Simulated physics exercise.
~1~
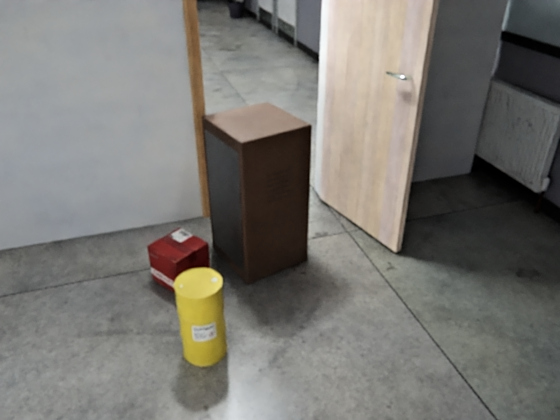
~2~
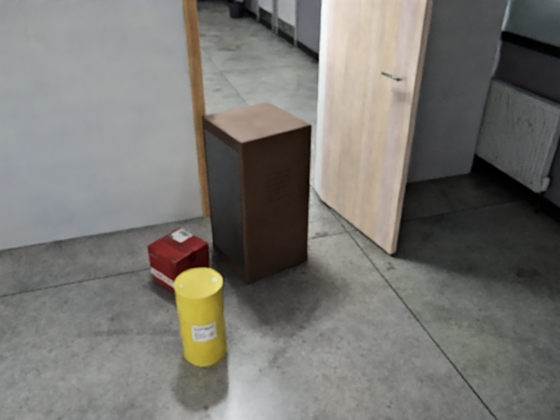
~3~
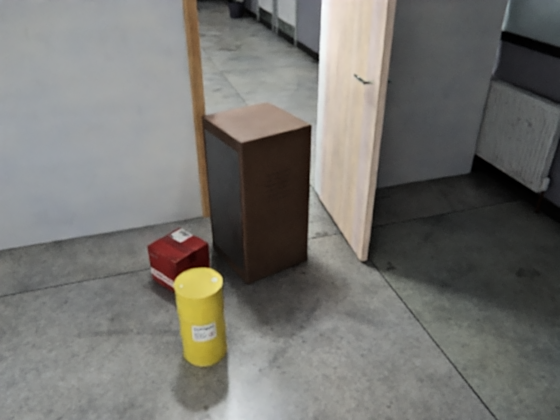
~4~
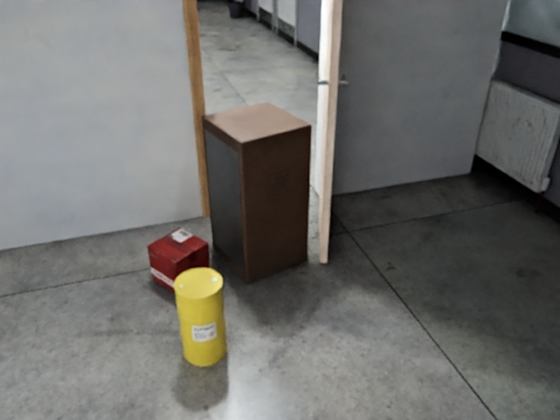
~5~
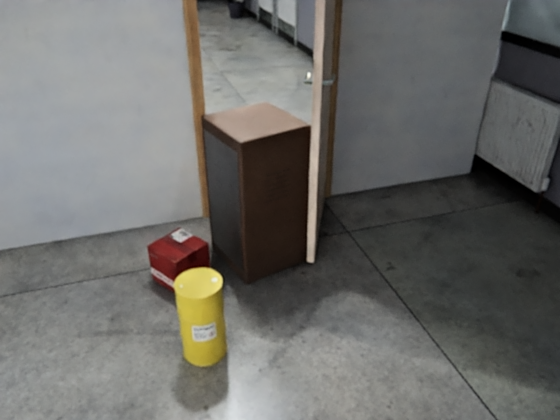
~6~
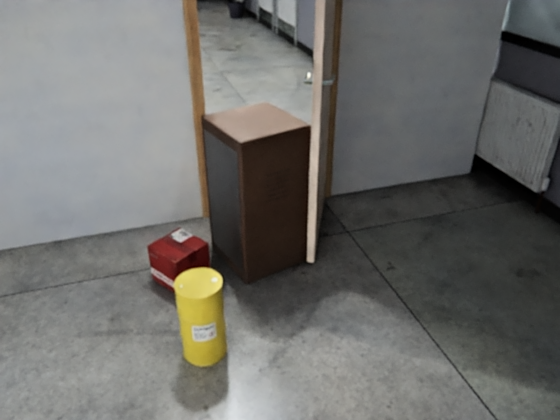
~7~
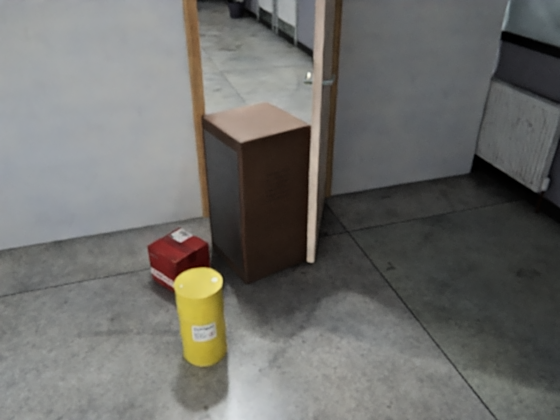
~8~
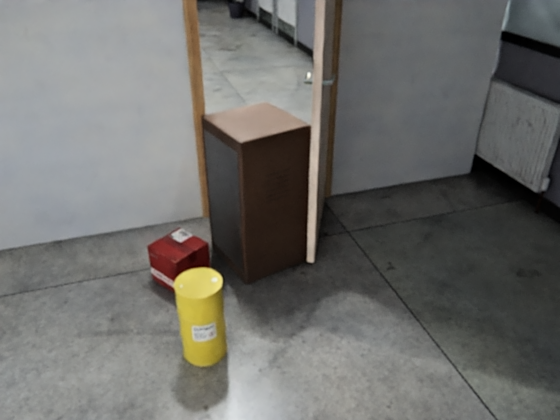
At first, a pale wooden door stands wide open to the right of a tall brown appliance in a doorway, with a small red parcel and a yellow canister on the grey floor in front. The door then swings steadily leftward, its broad face narrowing from view, though no hand is seen on it. It turns until it is nearly edge-on and closes in on the appliance's right side. There it stops against the appliance and moves no further. At the end, the door remains partly open, while the appliance, parcel and canister have all stayed in place.
